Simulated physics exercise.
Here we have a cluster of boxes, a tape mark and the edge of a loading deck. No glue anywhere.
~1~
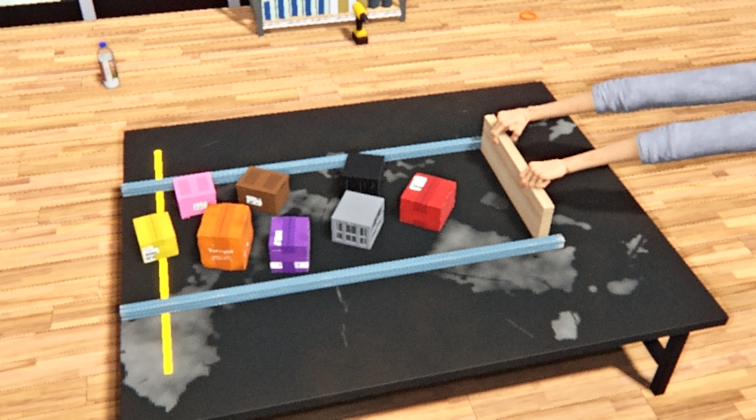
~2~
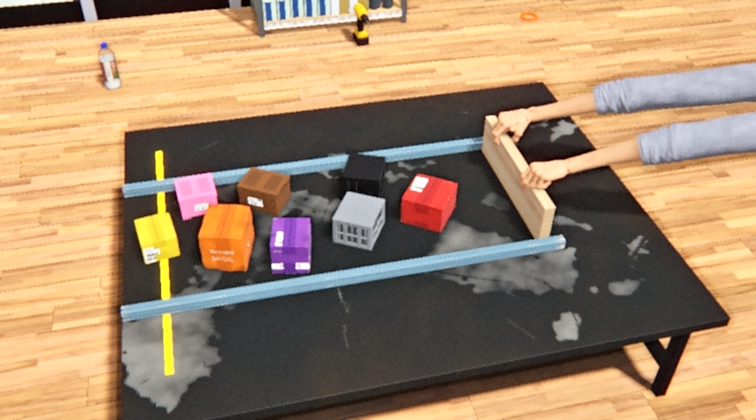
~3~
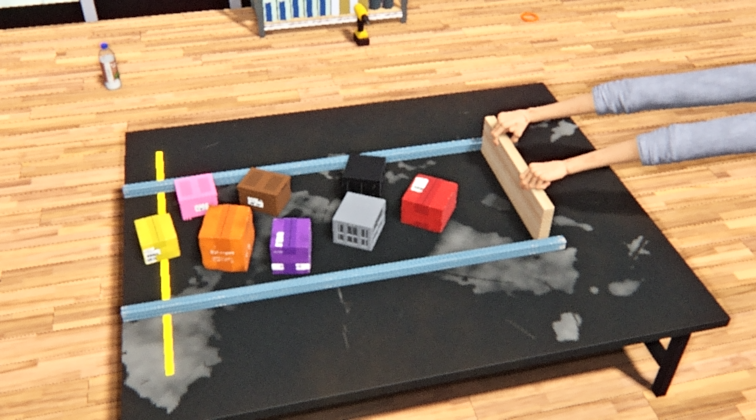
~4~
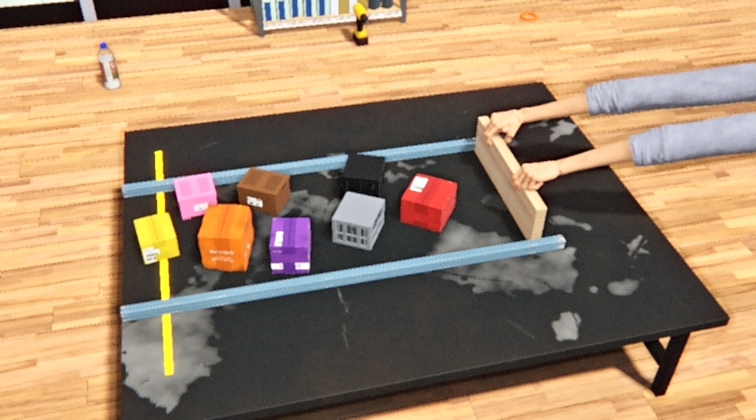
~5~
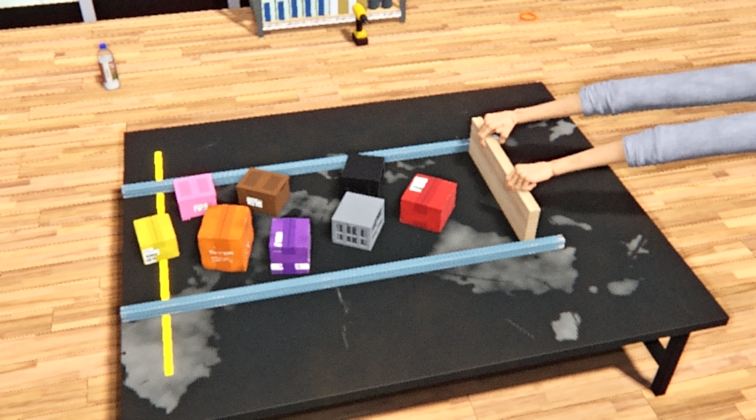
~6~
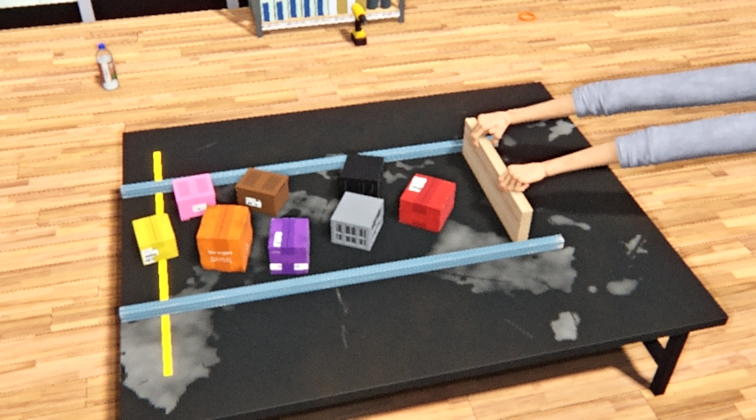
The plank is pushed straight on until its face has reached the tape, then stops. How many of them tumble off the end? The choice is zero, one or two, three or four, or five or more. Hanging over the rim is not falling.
Here the number that fall off is five or more.
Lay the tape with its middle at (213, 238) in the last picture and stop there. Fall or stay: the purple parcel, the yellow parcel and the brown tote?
The purple parcel falls, the yellow parcel drops off, the brown tote holds on.
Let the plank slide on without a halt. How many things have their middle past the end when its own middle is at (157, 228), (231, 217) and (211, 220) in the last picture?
Place by place, 6, 2 and 4.
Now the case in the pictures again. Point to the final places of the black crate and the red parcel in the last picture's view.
Near (138, 216) and (137, 258).
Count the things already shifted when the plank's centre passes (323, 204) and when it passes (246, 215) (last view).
By then 7, and 8.
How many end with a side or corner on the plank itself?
In contact: 2.
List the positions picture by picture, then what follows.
In the first picture, yellow parcel (156, 237); pink tote (196, 195); orange box (226, 237); plank (514, 175); tape (162, 244).
In the second picture, pink tote (197, 196); purple parcel (291, 245).
In the third picture, orange box (228, 238); grey crate (359, 221).
In the fourth picture, yellow parcel (157, 238); red parcel (429, 203).
In the fifth picture, pink tote (196, 197); plank (501, 178).
In the sixth picture, yellow parcel (155, 238); pink tote (195, 197); orange box (226, 238); plank (494, 179); tape (161, 246).
Early on, none off yet; yellow parcel at rest near (155, 238); pink tote at rest near (195, 197); orange box at rest near (226, 238).
A while later, none off yet; yellow parcel travelled about its own width near (125, 227); pink tote travelled about its own width near (172, 200); orange box travelled about its own width near (152, 240).
Finally, the number that fall off is five or more; lost, grey crate, purple parcel, brown tote, orange box, pink tote and yellow parcel.
